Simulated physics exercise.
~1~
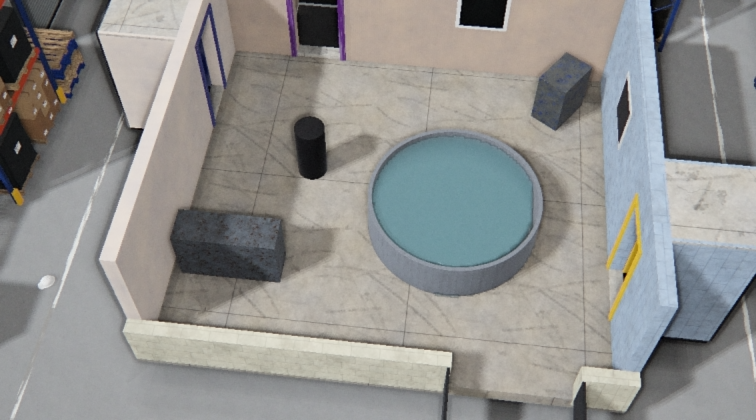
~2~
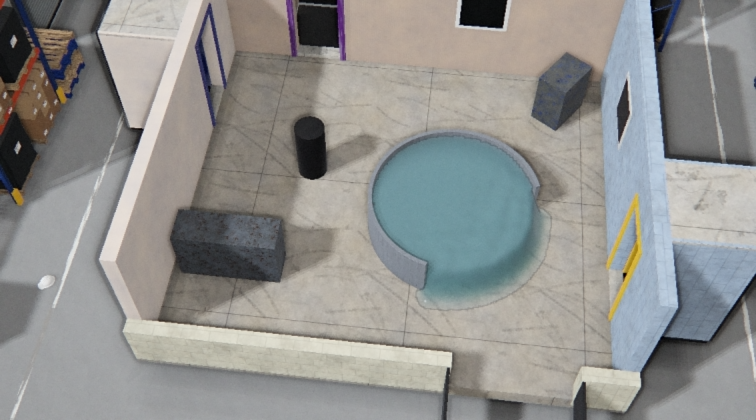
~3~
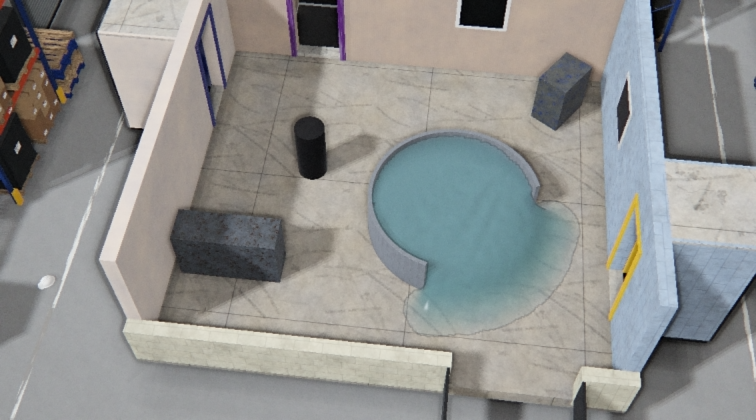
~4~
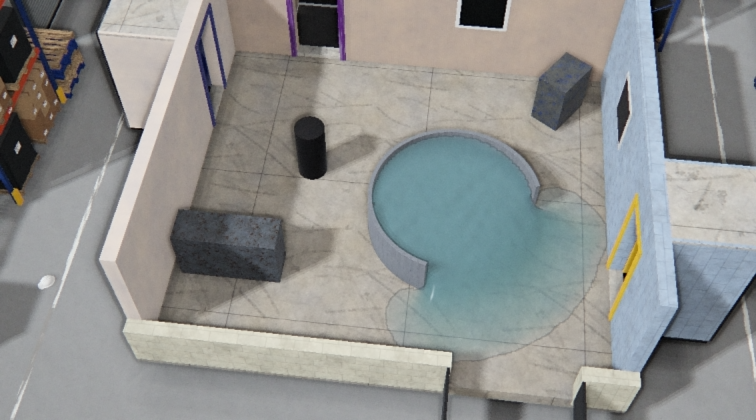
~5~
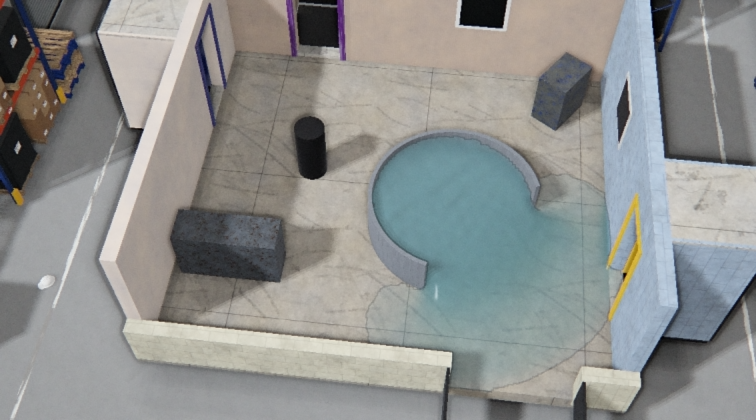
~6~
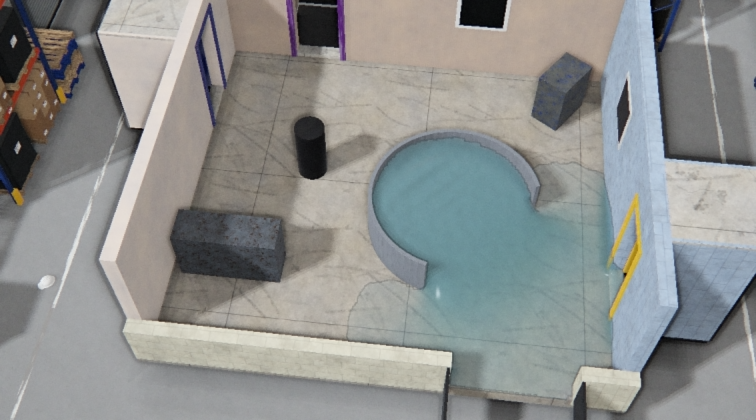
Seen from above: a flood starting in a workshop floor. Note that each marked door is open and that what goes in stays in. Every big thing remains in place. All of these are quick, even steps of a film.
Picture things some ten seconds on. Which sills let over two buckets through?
Result: The yellow door receives more than two buckets, the purple door receives no more than two buckets, the blue door receives no more than two buckets.
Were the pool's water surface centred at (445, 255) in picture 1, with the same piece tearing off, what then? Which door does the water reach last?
The blue-painted one comes last.
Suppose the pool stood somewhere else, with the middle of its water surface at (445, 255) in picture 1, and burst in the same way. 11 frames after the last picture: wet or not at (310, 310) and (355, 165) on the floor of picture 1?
In turn: Wet, free of water.
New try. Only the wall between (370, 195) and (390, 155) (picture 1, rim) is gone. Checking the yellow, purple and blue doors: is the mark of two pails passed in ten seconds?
In order, yellow door remains short of it, purple door overshoots the limit, blue door overshoots the limit.
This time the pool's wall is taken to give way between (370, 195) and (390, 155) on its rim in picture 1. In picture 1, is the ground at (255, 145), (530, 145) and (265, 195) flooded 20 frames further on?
Point one reached; point two not reached; point three reached.
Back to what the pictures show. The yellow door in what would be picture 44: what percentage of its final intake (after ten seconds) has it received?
Close to 95 %.
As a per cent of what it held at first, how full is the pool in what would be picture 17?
It comes to some 36 percent.
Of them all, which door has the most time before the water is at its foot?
Last comes the blue-painted one.
A moment on, water covers 25 % of the floor; the yellow door far over two buckets in, the purple door not reached, the blue door not reached.
Next, water covers 40 % of the floor; the yellow door far over two buckets in, the purple door not reached, the blue door not reached.
Then, water covers 55 % of the floor; the yellow door far over two buckets in, the purple door not reached, the blue door not reached.
Later, water covers 65 % of the floor; the yellow door far over two buckets in, the purple door wet at the sill, nothing in, the blue door not reached.
In the end, water covers 95 % of the floor; the yellow door far over two buckets in, the purple door wet at the sill, nothing in, the blue door wet at the sill, nothing in.
